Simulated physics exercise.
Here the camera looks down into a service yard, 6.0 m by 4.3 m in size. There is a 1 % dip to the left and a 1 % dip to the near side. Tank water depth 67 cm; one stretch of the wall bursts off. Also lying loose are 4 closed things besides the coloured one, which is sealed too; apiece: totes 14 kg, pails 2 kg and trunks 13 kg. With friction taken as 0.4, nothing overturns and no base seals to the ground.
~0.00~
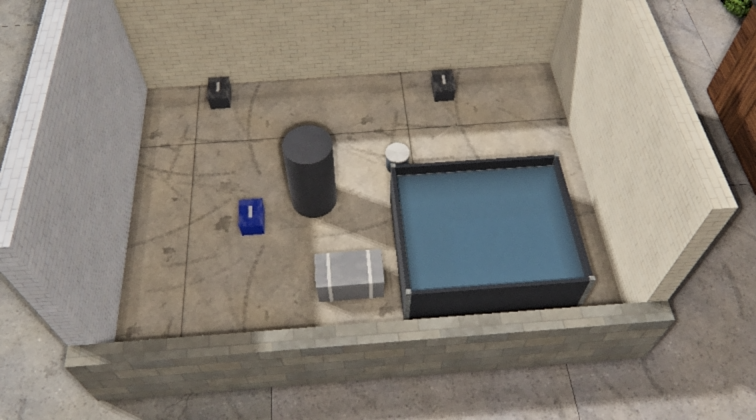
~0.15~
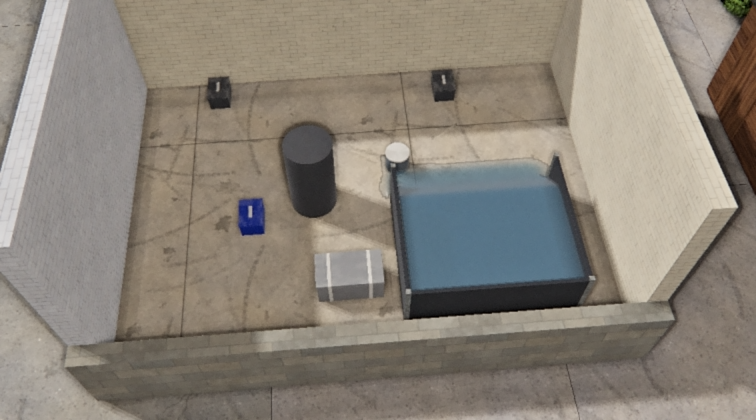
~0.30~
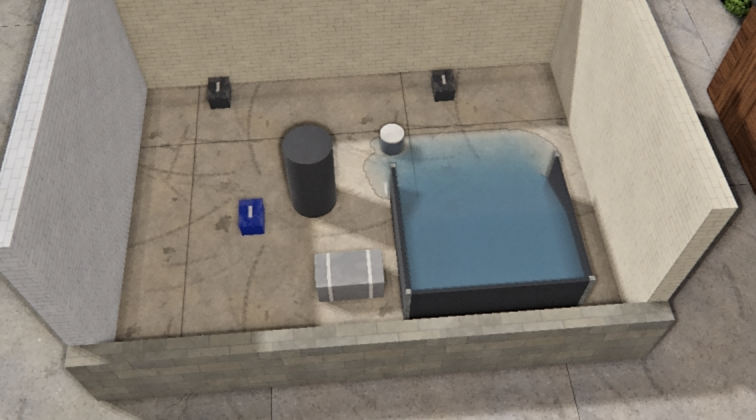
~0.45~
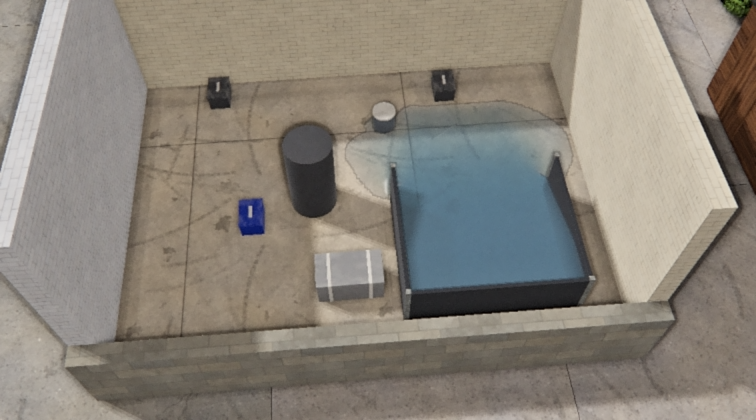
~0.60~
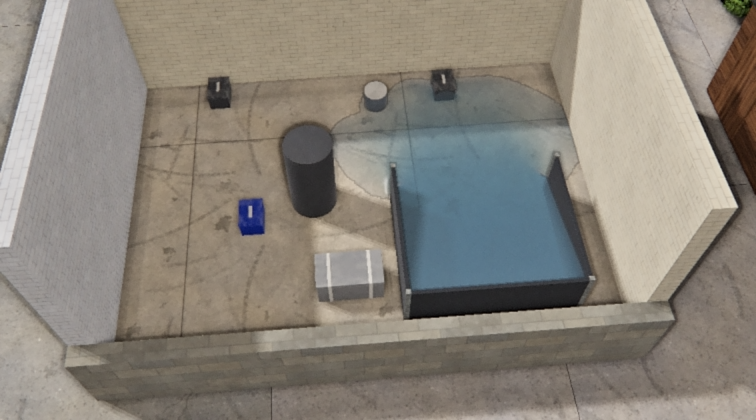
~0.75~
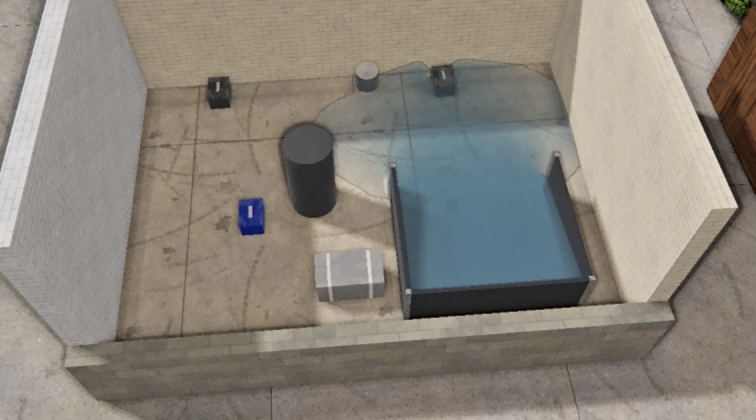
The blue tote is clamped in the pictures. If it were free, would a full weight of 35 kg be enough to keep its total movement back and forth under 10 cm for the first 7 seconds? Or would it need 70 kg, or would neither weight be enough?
35 kg is enough.
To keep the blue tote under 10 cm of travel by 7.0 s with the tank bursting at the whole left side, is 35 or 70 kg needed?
Result: Greater mass required.
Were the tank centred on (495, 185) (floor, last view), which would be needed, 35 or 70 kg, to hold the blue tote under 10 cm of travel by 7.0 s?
Then the outcome is clear: Even the lighter works.
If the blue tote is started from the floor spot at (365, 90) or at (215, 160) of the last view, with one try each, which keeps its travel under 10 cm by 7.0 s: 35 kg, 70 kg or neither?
In turn: Neither is enough; only the larger holds.
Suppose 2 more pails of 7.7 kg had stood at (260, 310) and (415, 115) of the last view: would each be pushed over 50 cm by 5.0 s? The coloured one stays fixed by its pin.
One after the other: Does not reach it, then goes beyond it.
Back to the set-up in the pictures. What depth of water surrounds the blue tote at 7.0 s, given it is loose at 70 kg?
Something like 8 centimetres.
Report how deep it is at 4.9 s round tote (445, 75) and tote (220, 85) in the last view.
Close to 17 and 20 centimetres.
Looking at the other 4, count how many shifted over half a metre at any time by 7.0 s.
Count: 4.
After 1.4 s the blue tote would be 0 cm from its start with 35 kg and 0 cm from its start with 70 kg; 0 cm of water round it then.
After 3.1 s the blue tote would be 0 cm from its start with 35 kg and 0 cm from its start with 70 kg; 0 cm of water round it then.
After 4.9 s the blue tote would be 0 cm from its start with 35 kg and 0 cm from its start with 70 kg; 2 cm of water round it then.
After 7.0 s the blue tote would be 0 cm from its start with 35 kg and 0 cm from its start with 70 kg; 8 cm of water round it then.
